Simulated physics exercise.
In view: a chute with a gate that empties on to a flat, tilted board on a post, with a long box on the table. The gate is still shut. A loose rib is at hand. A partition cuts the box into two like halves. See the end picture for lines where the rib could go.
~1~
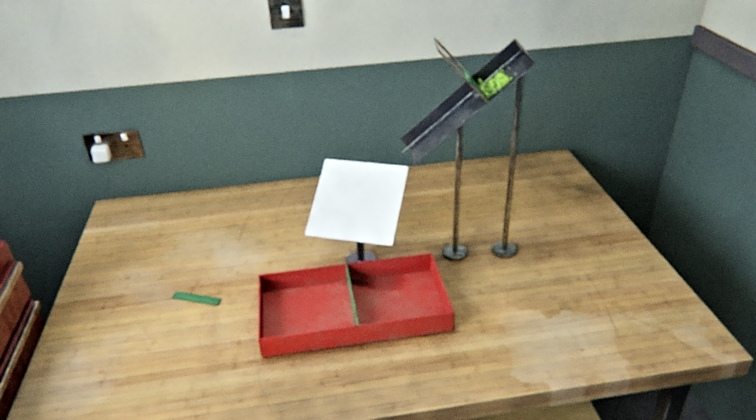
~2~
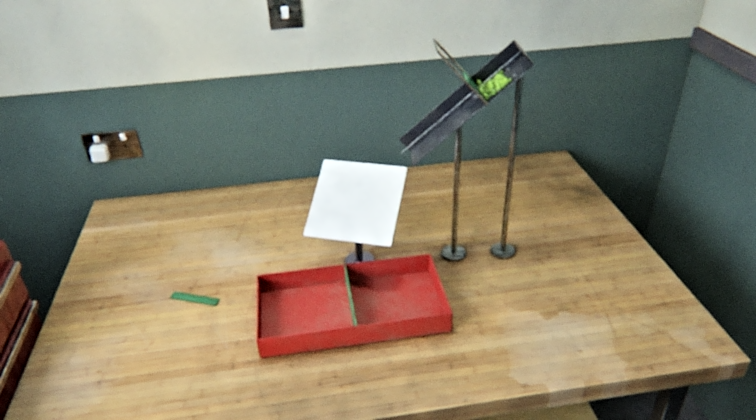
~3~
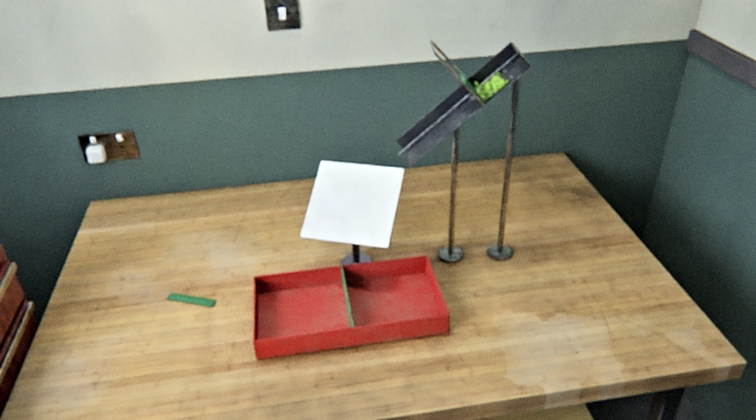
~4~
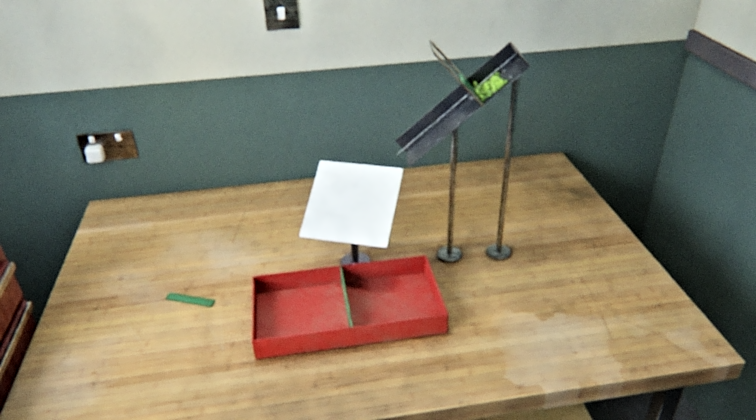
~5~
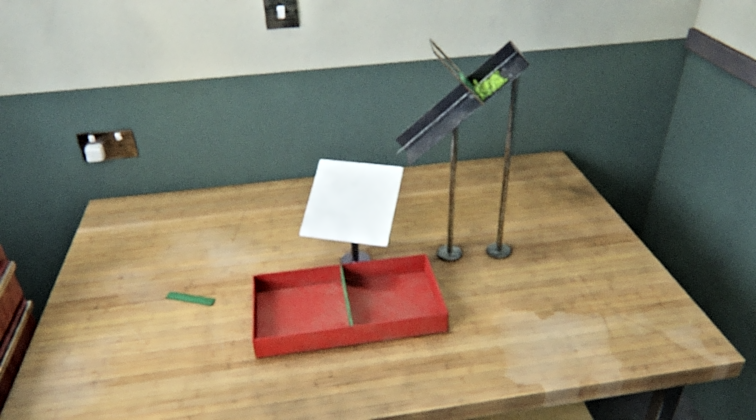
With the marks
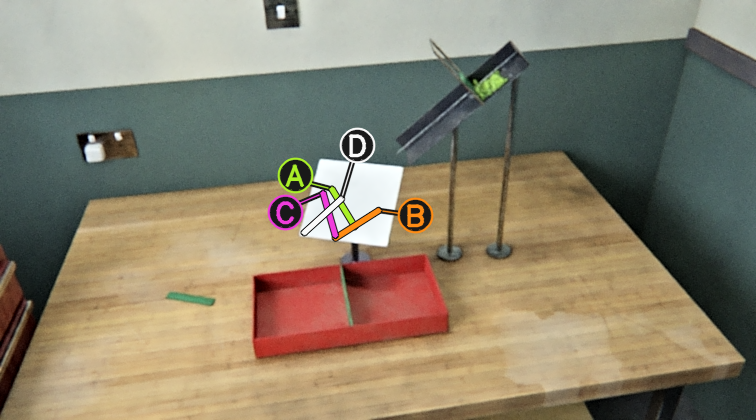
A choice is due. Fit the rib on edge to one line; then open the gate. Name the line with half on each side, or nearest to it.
Line C.
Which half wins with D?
Left.
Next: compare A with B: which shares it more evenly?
It is A.
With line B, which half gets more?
More lands on the left.
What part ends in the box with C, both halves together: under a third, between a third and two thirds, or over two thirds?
Over two thirds.
On the marked copy, line A from (331, 189) to (354, 226); line B from (378, 210) to (335, 238); line C from (323, 193) to (335, 235); line D from (341, 199) to (304, 232).
With A, of what is caught, close to a quarter in the left half, the bulk in the right.
With B, of what is caught, all but a few in the left half, only a few in the right.
With C, of what is caught, close to half in the left half, close to half in the right.
With D, of what is caught, all but a few in the left half, a small share in the right.
